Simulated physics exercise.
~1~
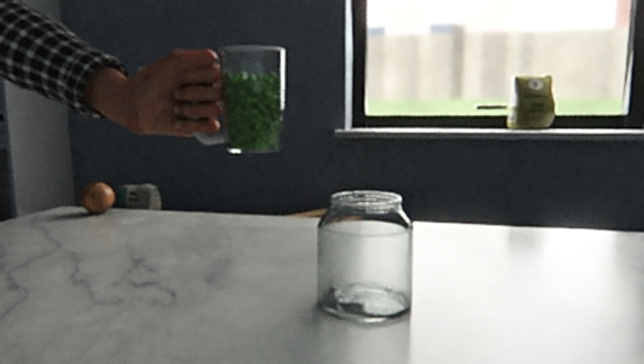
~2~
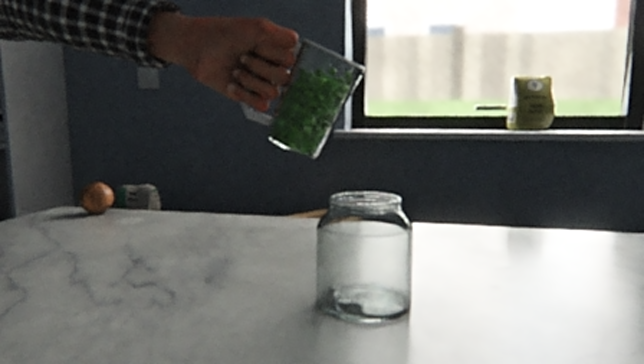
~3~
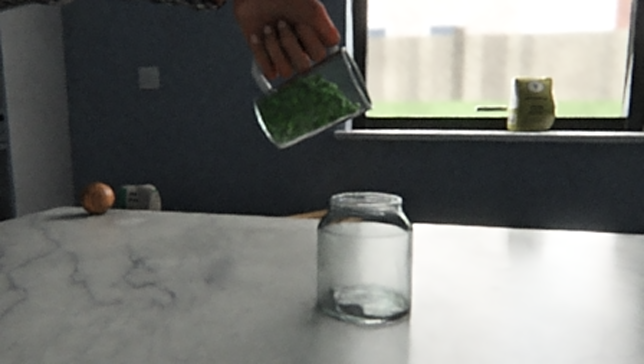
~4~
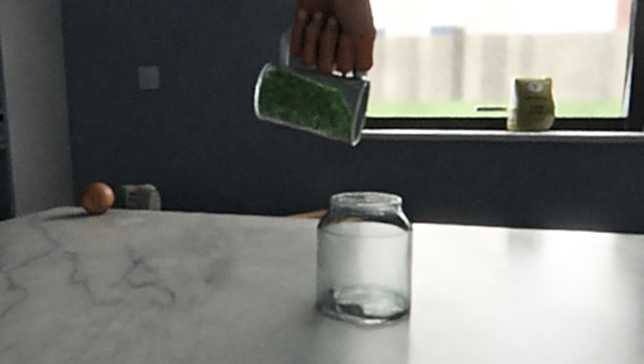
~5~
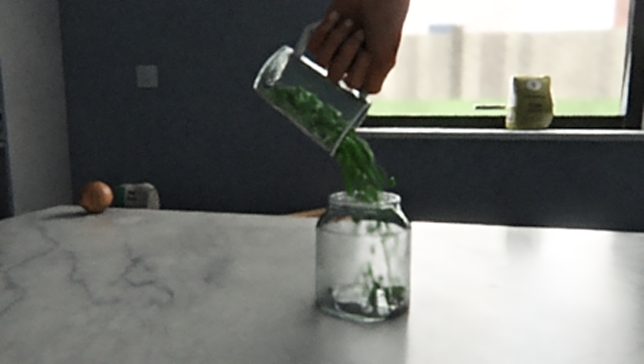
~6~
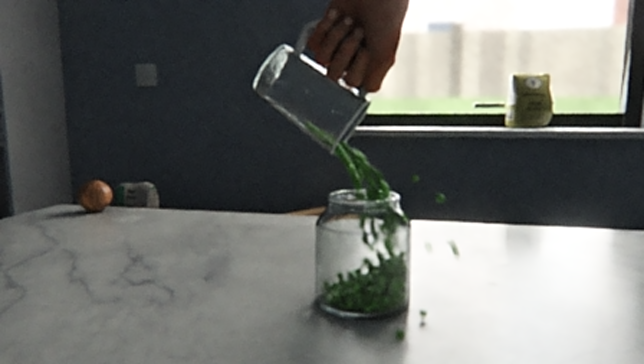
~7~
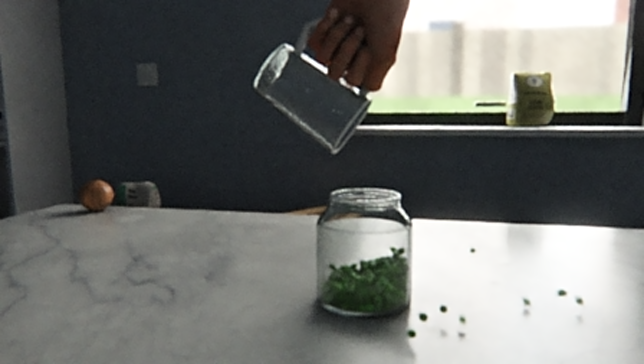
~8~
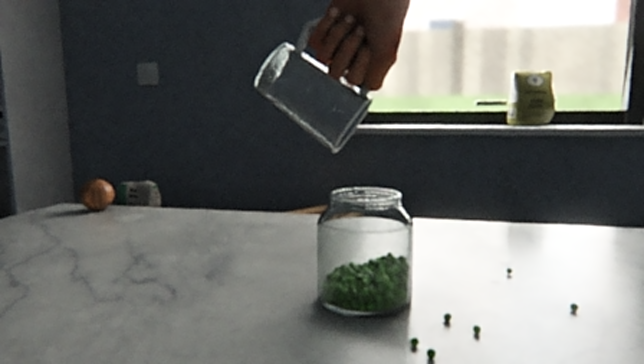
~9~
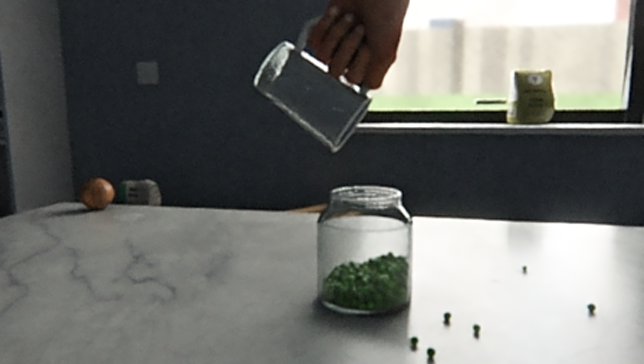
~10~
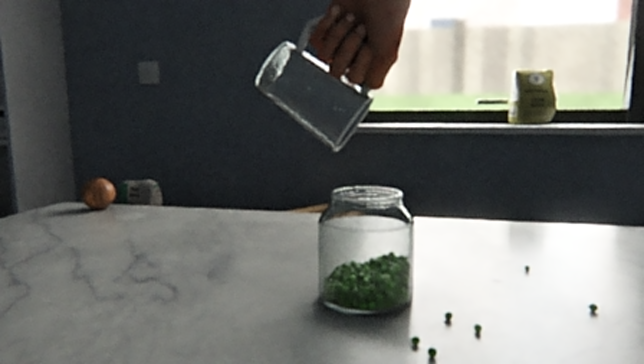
In a dim kitchen, seen from across a pale marbled table by a slightly swaying camera, an open clear glass jar stands near the middle. A brown, roundish object sits at the table's far left, and a small package rests on the sill of a bright window at right. A hand from a checked sleeve carries a glass cup of green peas rightward, tipping it above the jar. The peas slide out in a stream, most landing inside while several bounce onto the table at right. Finally the emptied cup hangs tilted over the partly filled jar, with a few stray peas lying still.
